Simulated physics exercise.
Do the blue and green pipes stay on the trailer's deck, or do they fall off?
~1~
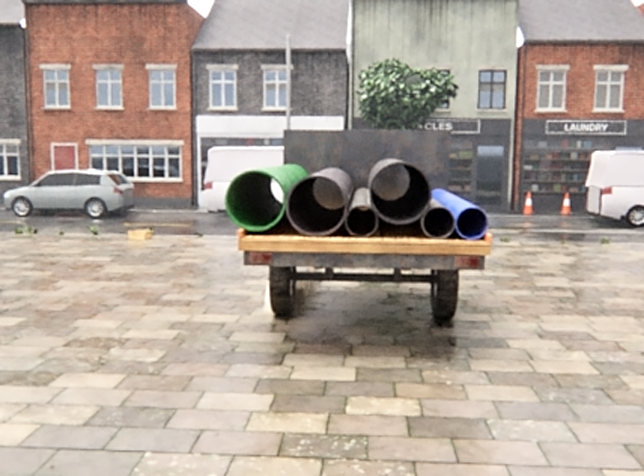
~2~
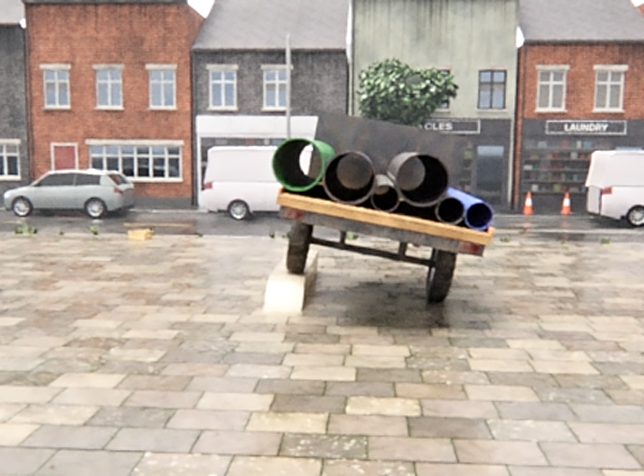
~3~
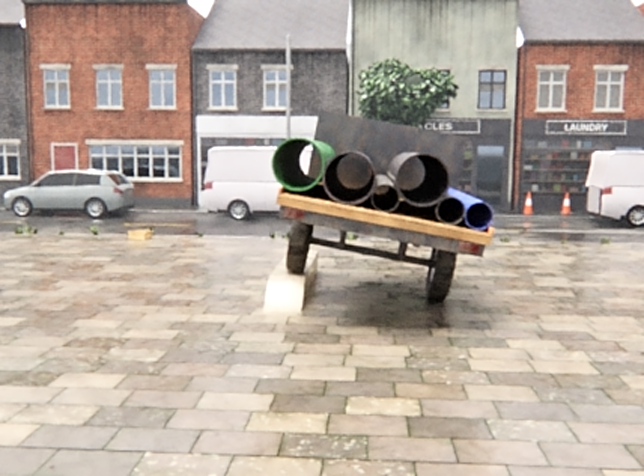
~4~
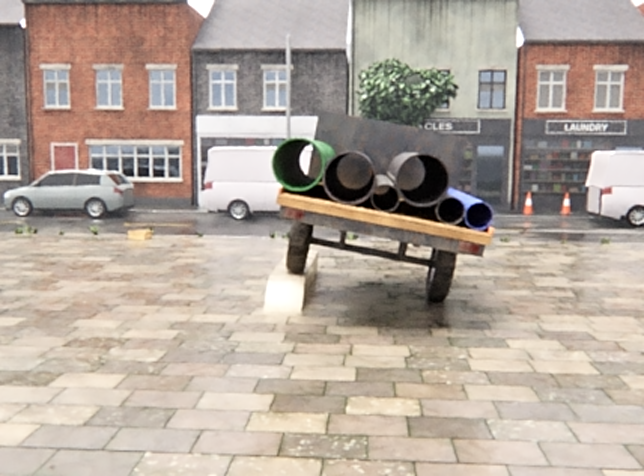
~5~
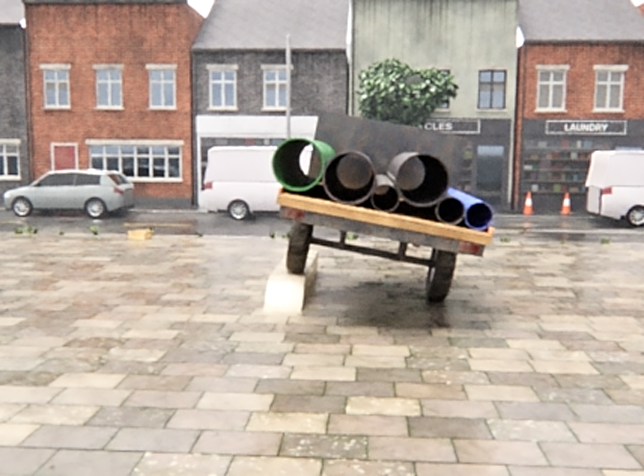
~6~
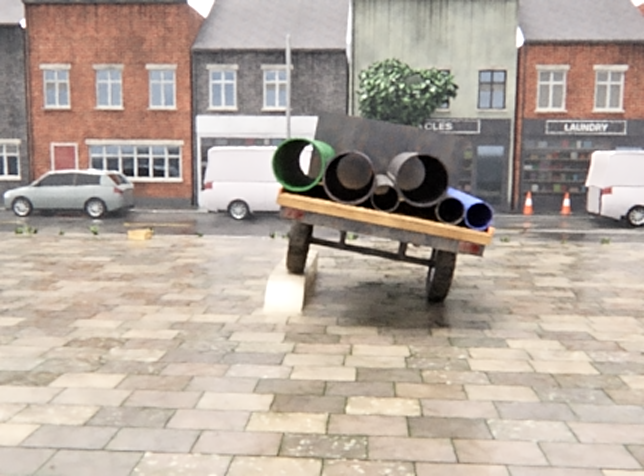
Both the blue pipe and the green pipe stay on the deck, even with the trailer tilted to the right.
On a paved square, a pipe trailer tilts with one wheel on a ramp, keeping its load.
